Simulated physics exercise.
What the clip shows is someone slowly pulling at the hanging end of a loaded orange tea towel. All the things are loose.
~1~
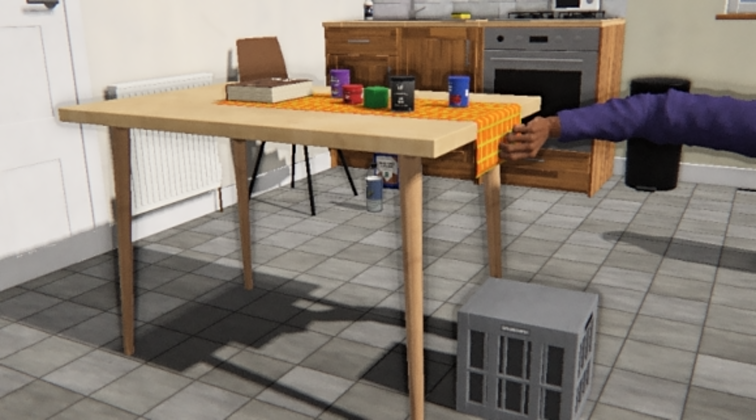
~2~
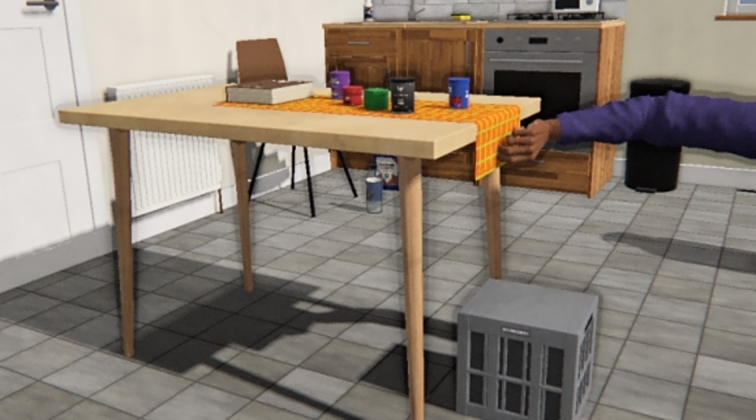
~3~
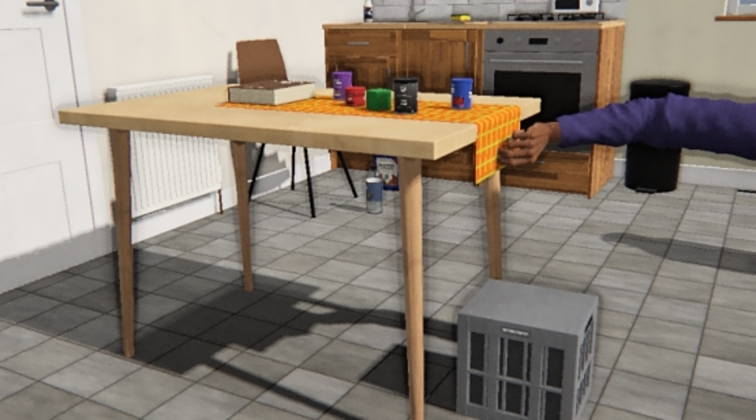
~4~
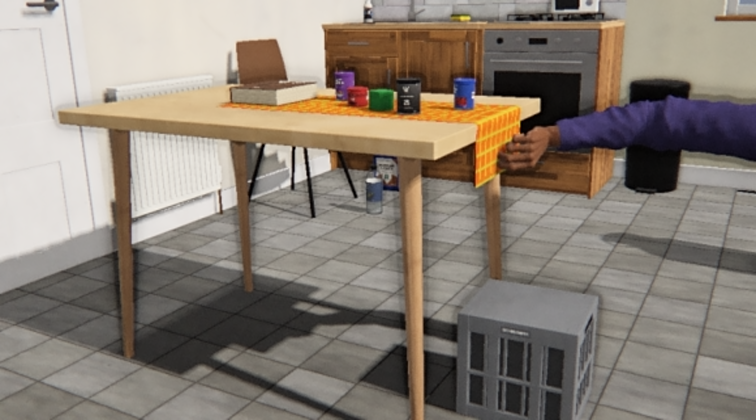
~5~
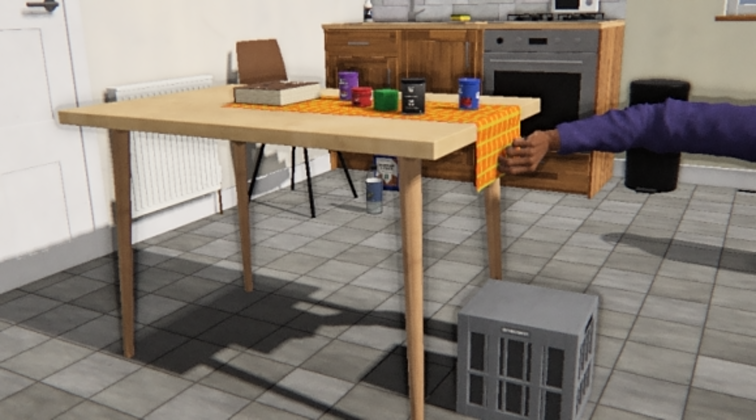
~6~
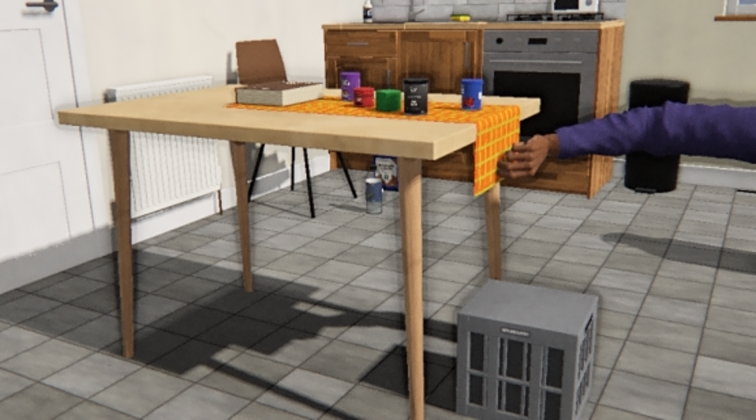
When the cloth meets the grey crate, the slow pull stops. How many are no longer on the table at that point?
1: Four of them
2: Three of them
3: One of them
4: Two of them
Option 2: Three of them.
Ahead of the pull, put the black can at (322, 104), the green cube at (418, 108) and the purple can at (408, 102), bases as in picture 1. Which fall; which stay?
Black can: Stays. Green cube: Goes. Purple can: Goes.
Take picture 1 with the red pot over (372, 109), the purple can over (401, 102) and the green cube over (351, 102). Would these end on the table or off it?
Result - red pot down, purple can down, green cube still up.
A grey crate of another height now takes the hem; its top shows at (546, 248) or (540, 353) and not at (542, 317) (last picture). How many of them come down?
The first gives 1, the second 4.
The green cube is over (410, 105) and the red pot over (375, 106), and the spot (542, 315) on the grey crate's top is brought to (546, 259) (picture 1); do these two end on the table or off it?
In the end the green cube is still on top and the red pot is still on top.
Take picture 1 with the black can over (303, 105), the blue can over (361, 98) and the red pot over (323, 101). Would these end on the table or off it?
The black can stays put; the blue can stays put; and the red pot stays put.
Soon after, hem near (499, 261); blue can and black can gone.
Then, hem on the crate; blue can, black can and green cube gone.
At rest, hem on the crate; blue can, black can and green cube gone. Over the edge go three.
